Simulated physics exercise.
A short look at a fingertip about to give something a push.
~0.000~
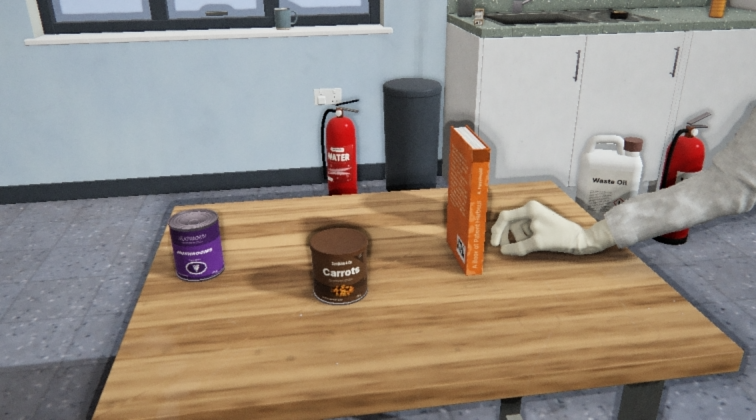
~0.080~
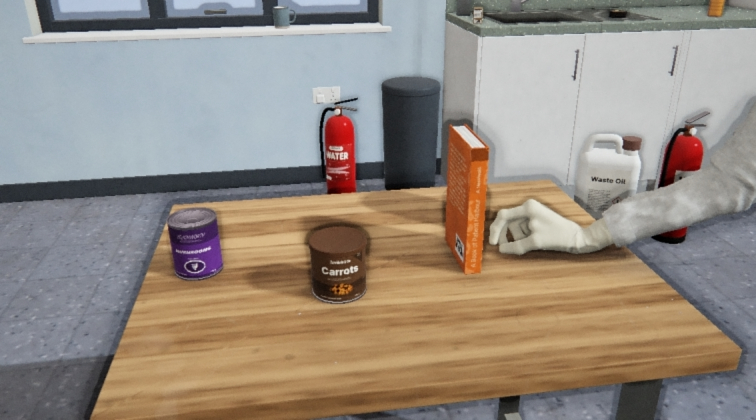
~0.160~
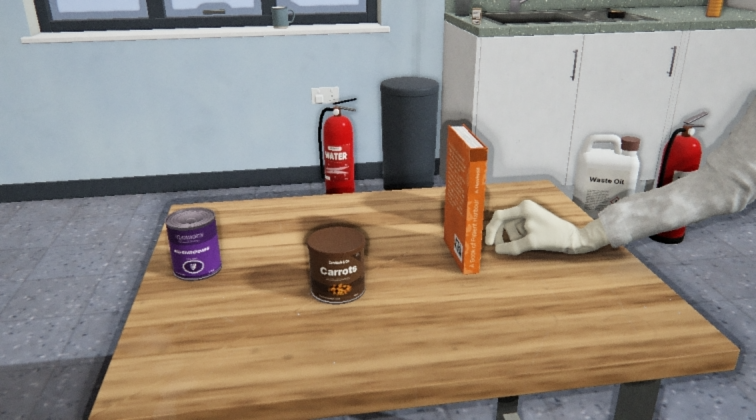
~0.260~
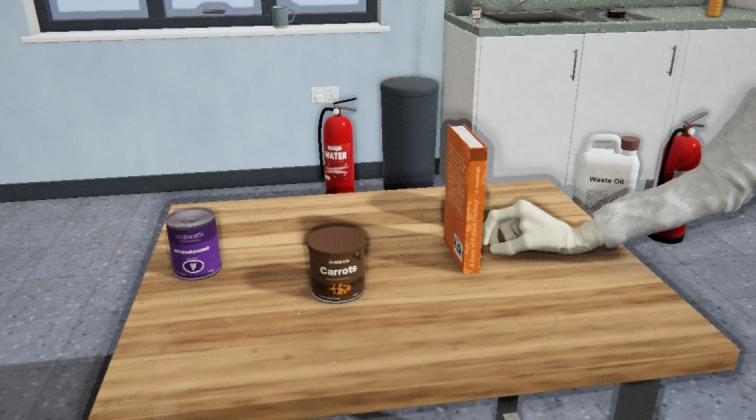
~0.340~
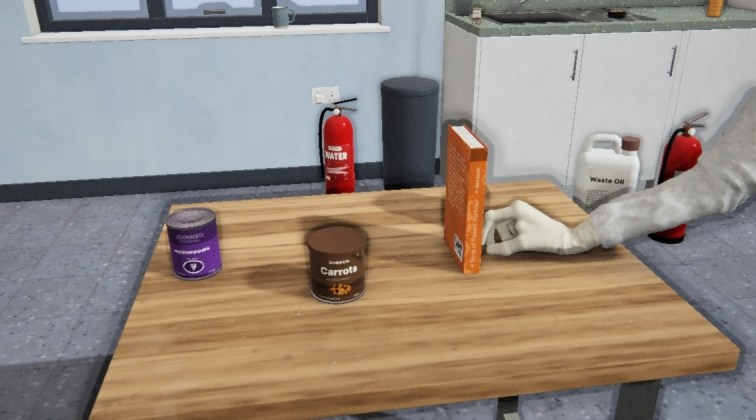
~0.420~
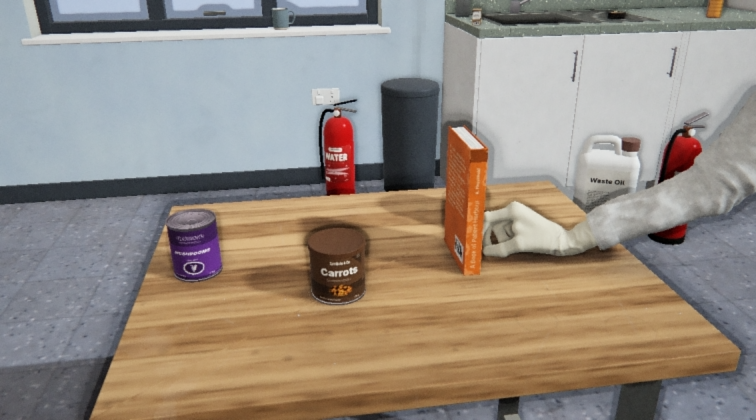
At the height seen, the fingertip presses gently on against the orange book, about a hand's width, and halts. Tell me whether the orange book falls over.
The orange book keeps standing.
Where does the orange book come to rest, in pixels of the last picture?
At about (394, 204).
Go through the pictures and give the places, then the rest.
Orange book (466, 200), in the first frame.
Orange book (465, 198), in the second frame.
Orange book (464, 199), in the third frame.
Orange book (464, 198), in the fourth frame.
Orange book (464, 198), in the fifth frame.
Orange book (464, 199), in the sixth frame.
After 1.02 s, orange book slid a little near (442, 201).
After 1.62 s, orange book slid about its own width near (411, 203).
At rest (2.5 s), moved from the start, orange book. Seen from the same camera at the end, orange book near (394, 204).
